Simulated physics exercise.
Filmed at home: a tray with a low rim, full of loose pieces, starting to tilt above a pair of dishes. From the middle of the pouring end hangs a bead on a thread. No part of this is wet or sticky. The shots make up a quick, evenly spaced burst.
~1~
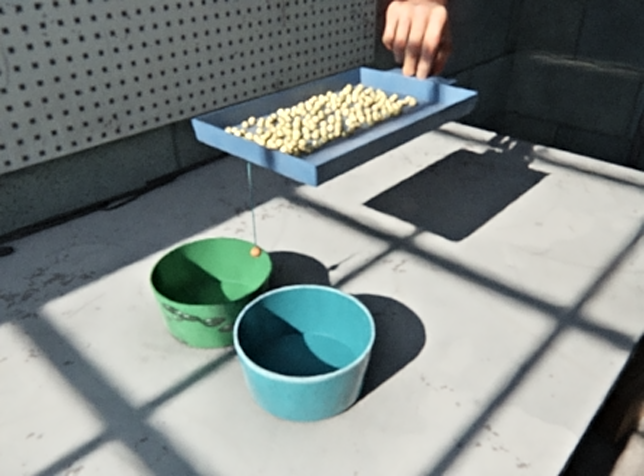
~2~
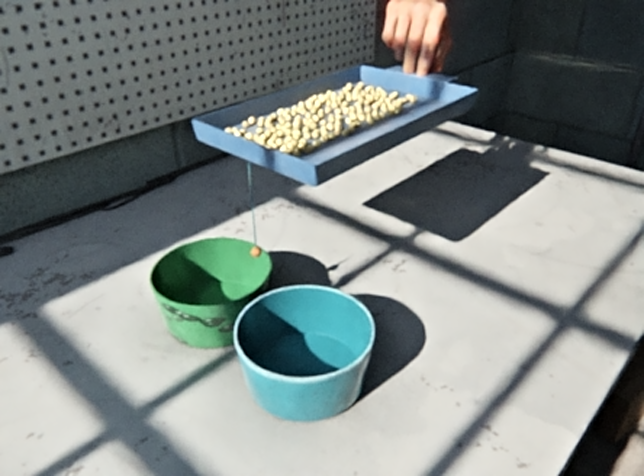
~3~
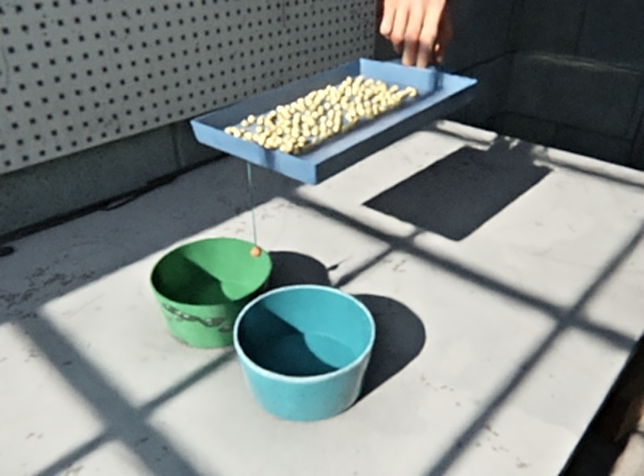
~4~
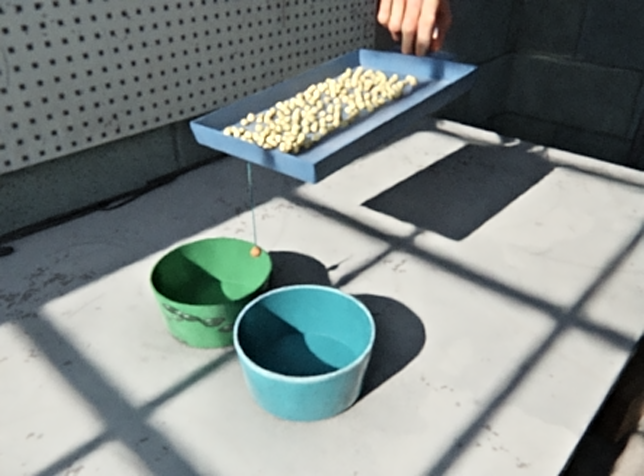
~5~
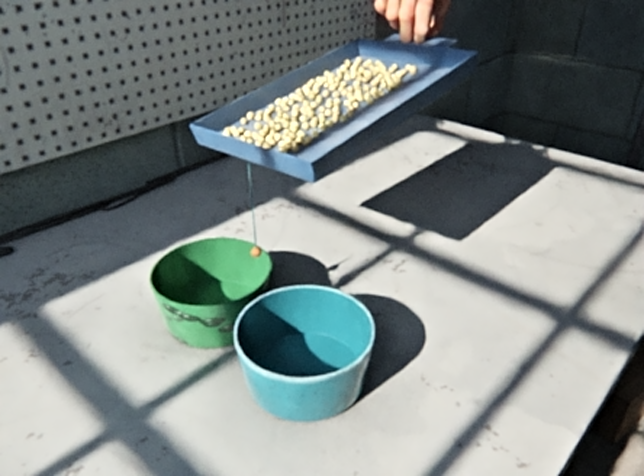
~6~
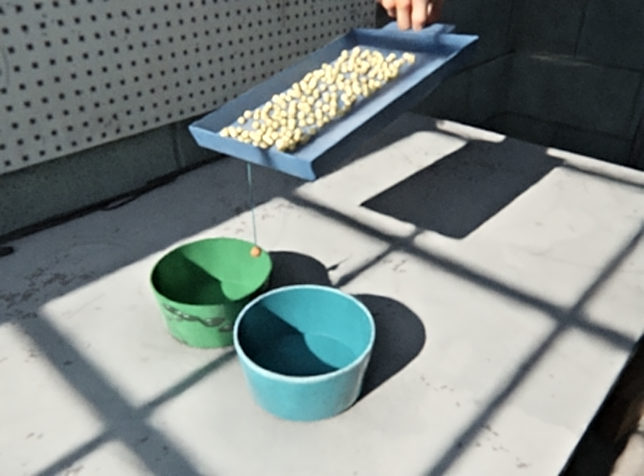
At the start, a hand holds a blue tray of pale soya beans level above a green dish and a teal dish, a small orange bead hanging on a thread from its near end. The hand then raises the far end slightly, tilting the tray a little, while the dishes stay still.
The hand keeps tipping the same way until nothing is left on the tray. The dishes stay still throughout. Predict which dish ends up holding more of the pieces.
More pours into the left one.
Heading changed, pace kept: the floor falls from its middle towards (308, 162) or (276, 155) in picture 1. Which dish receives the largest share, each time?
The first slope favours the dish to the right, the second the dish to the left.
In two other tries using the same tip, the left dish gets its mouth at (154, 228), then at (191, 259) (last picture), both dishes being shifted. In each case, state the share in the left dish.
Respectively 20 % and 100 %.
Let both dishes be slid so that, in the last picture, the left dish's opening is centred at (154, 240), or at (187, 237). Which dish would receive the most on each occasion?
Case one: The dish at left. Case two: The dish at left.
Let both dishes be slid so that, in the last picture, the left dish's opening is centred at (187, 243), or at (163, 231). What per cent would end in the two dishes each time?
About 100 % and 80 %.
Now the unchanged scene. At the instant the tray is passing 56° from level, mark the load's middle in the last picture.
The middle of the pieces shows up near (233, 119).
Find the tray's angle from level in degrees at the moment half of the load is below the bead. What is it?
That happens at close to 105 degrees.
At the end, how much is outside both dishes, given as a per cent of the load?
I'd put it near 20 per cent of the load.
Soon after the last picture, tray tipped steeply; nearly all on the tray; a stray few in the left dish.
A little later, tray tipped right over; nearly all on the tray; a stray few in the left dish; a stray few outside both; a stray few in the air.
Later still, tray tipped past a quarter turn; most in the left dish; about a quarter outside both.
At rest, tray tipped past a quarter turn; none in the right dish; most in the left dish; about a quarter outside both.
